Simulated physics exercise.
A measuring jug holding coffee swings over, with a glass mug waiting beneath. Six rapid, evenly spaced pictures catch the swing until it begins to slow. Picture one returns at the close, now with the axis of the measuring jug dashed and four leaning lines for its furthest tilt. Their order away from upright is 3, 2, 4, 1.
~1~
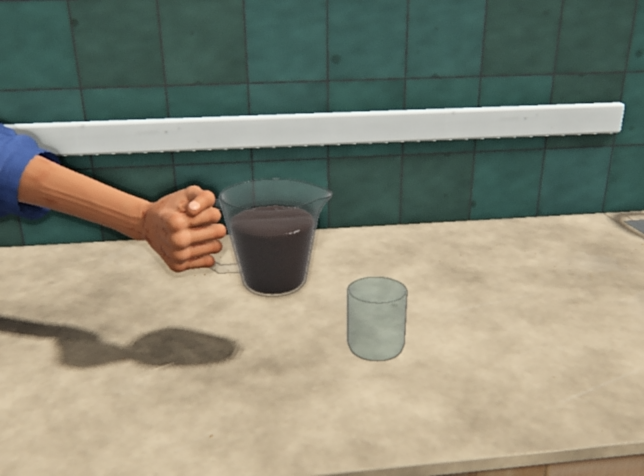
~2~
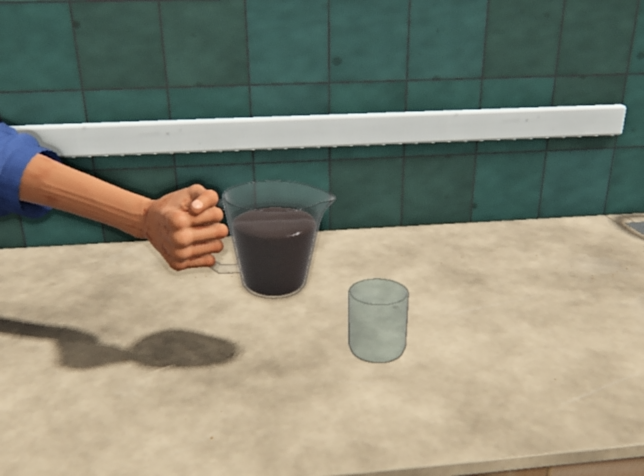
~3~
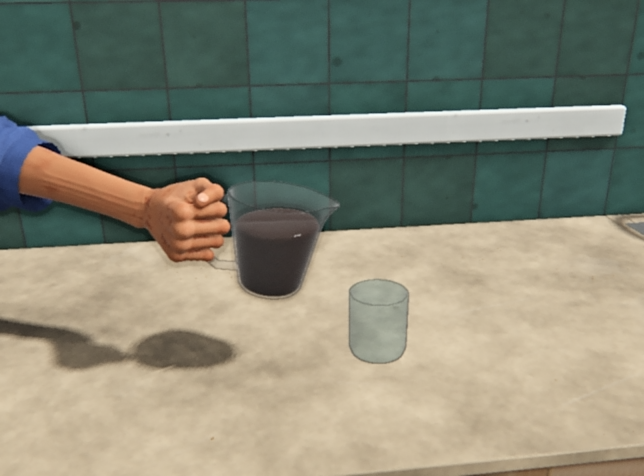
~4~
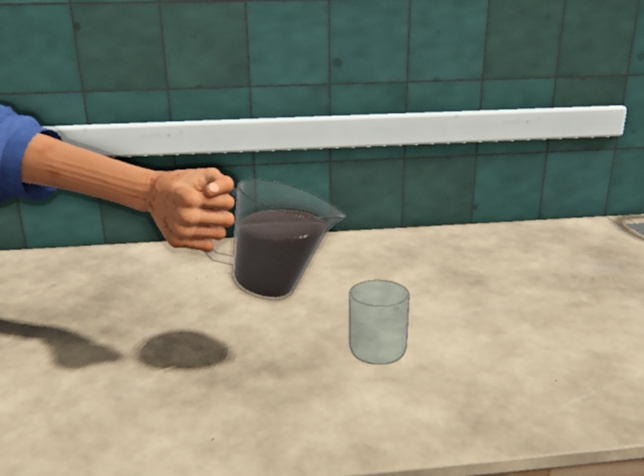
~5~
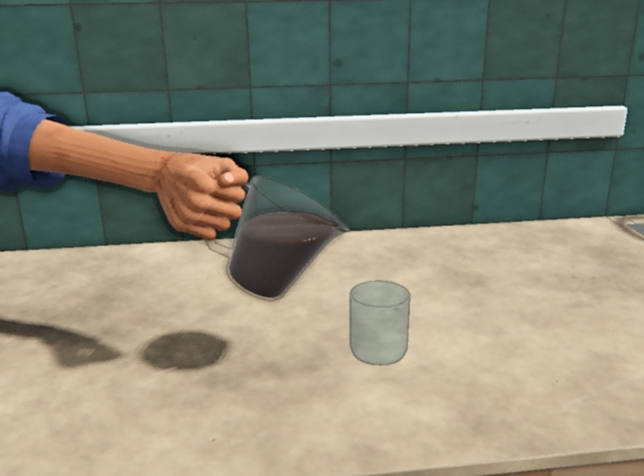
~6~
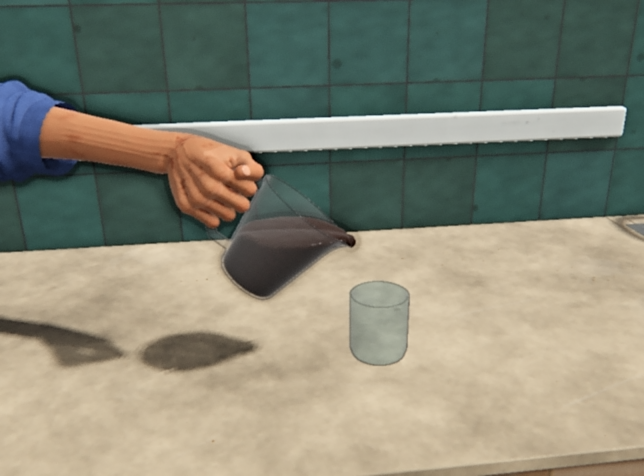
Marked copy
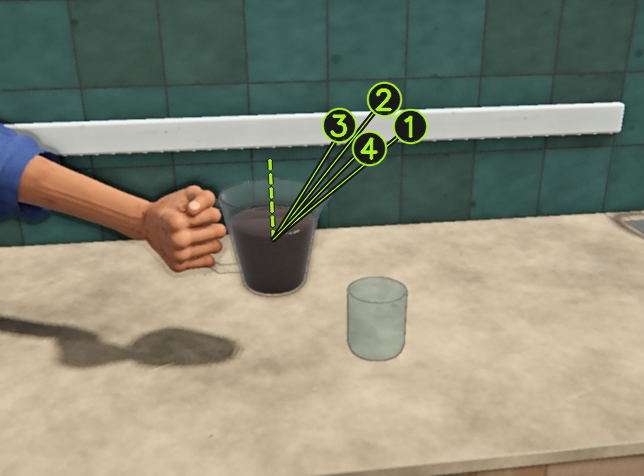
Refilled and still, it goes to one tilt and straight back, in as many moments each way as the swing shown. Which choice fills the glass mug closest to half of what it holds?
Tilt 1 does it best.
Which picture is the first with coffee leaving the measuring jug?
In picture 6.
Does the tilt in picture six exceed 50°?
No, it does not.
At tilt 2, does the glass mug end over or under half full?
Under.
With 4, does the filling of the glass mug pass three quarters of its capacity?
No, less.
On the marked copy, 1 at (397, 137); 2 at (373, 113); 3 at (334, 142); 4 at (354, 157).
If 1 is chosen, the glass mug ends with about 49 % of what it can hold.
If 2 is chosen, the glass mug ends with about 17 % of what it can hold.
If 3 is chosen, the glass mug ends with about 7 % of what it can hold.
If 4 is chosen, the glass mug ends with about 32 % of what it can hold.
